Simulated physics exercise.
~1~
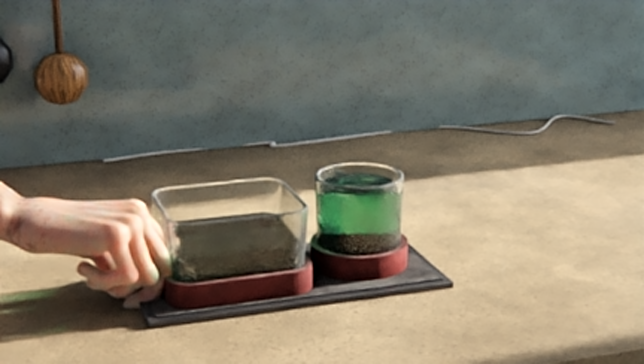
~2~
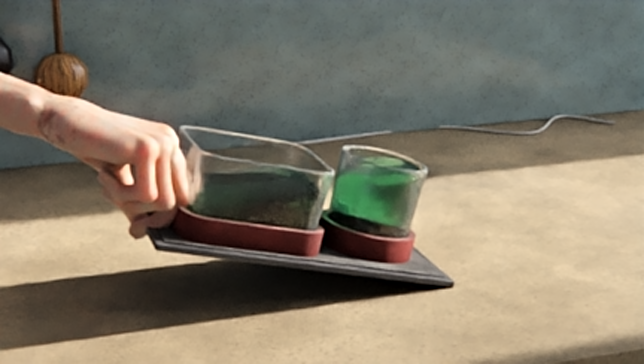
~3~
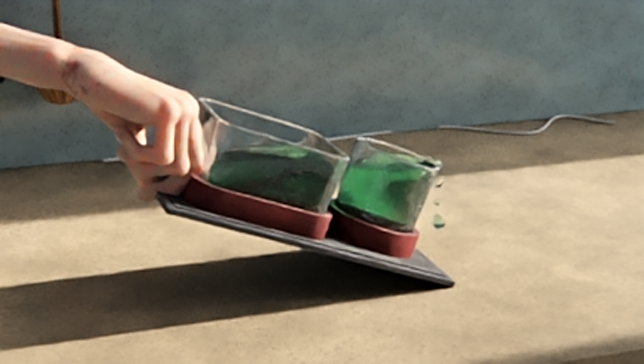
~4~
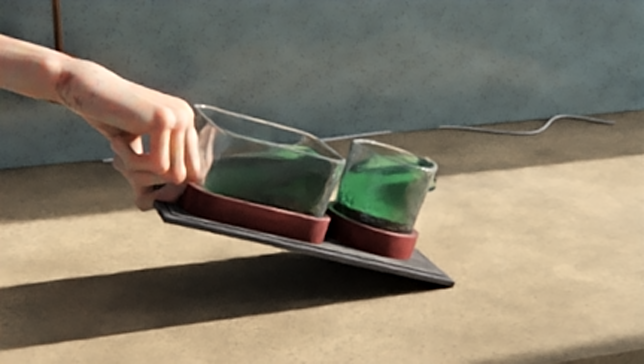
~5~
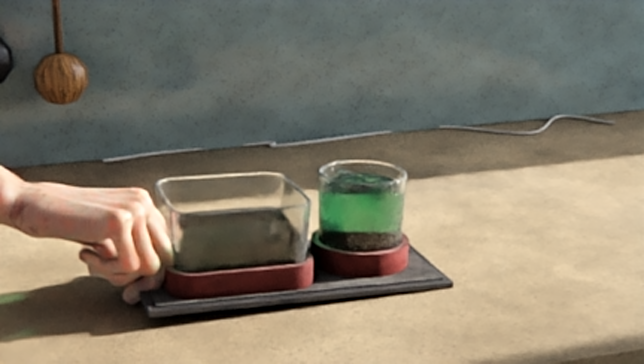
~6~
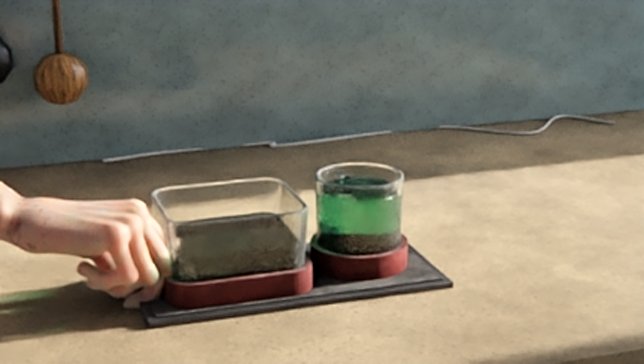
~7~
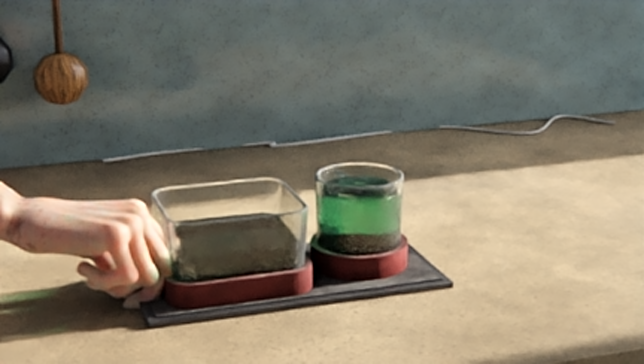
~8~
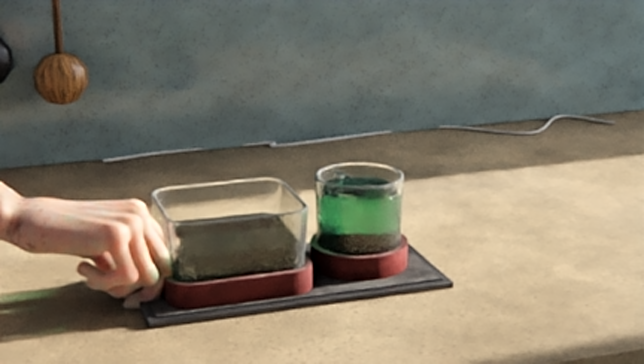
A hand at the left grips the end of a dark tray on a sunlit tan counter before a blue-grey wall, seen from the front and slightly above. Red holders on the tray carry a wide, clear oblong tub of murky dark water and, to its right, a smaller round glass of green water. The hand raises the left end, and the water shifts toward the right as the slope steepens. Green drops spill over the glass's right rim, while the tub keeps its water. The hand lowers the tray flat again, and both vessels stand upright in their holders, the hand still beside them.
